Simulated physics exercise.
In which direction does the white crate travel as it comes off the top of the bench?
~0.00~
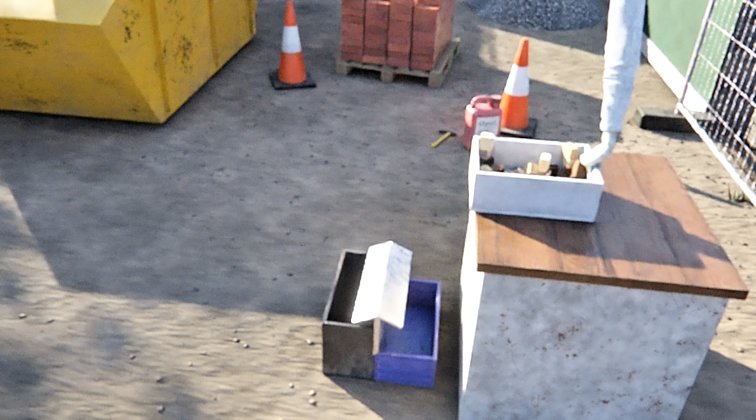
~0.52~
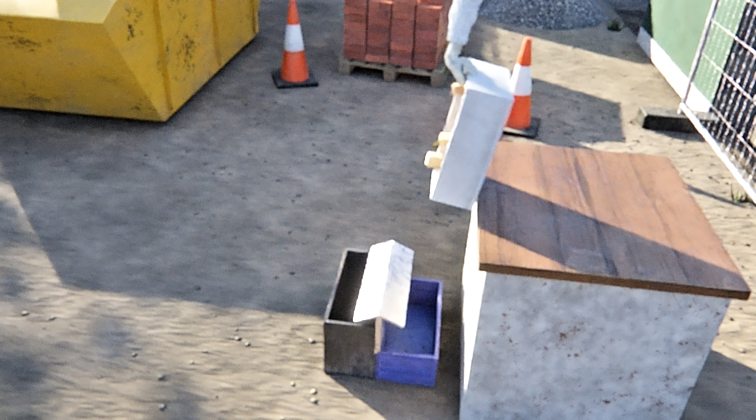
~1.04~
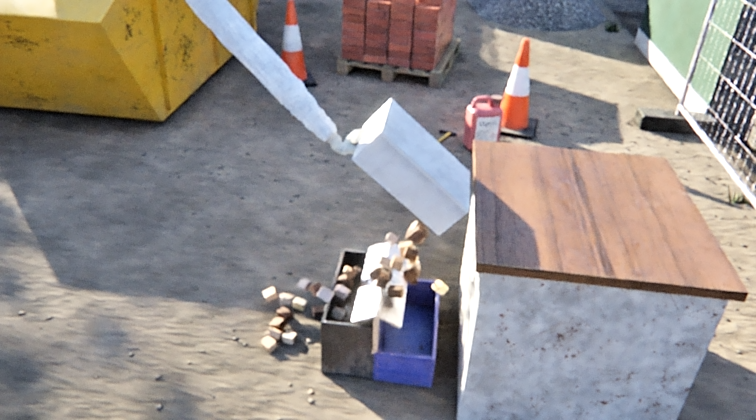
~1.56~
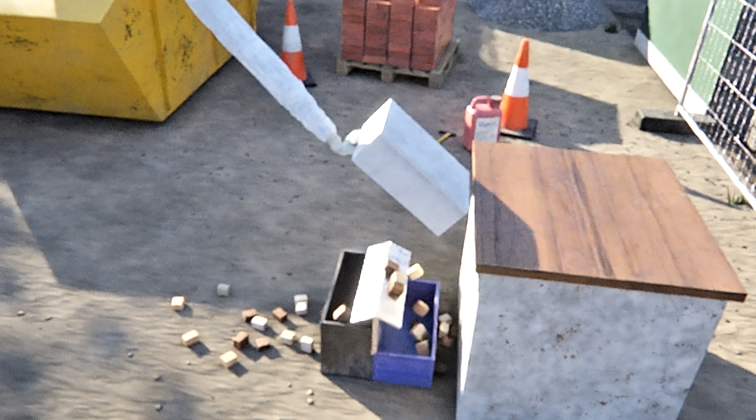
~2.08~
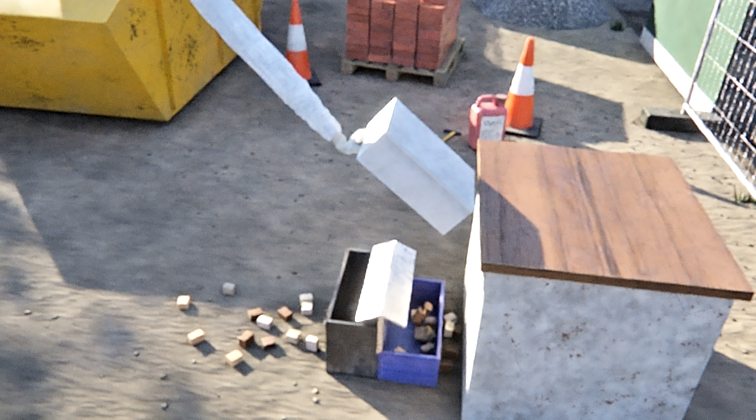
The white crate moves to the left, off the bench and toward the two tubs.
A white crate filled with wooden blocks sits at the edge of a wood-topped bench, held by a long pale arm. The arm swings it up and over to the left, tipping it steeply above a black tub and a blue tub with a white ridge between them. The blocks tumble out in a bunch, striking the ridge and scattering both ways. Some drop into each tub, while others spill onto the ground. The crate ends held upside down at a slant, with blocks strewn left of the black tub and a few between the blue tub and the bench.
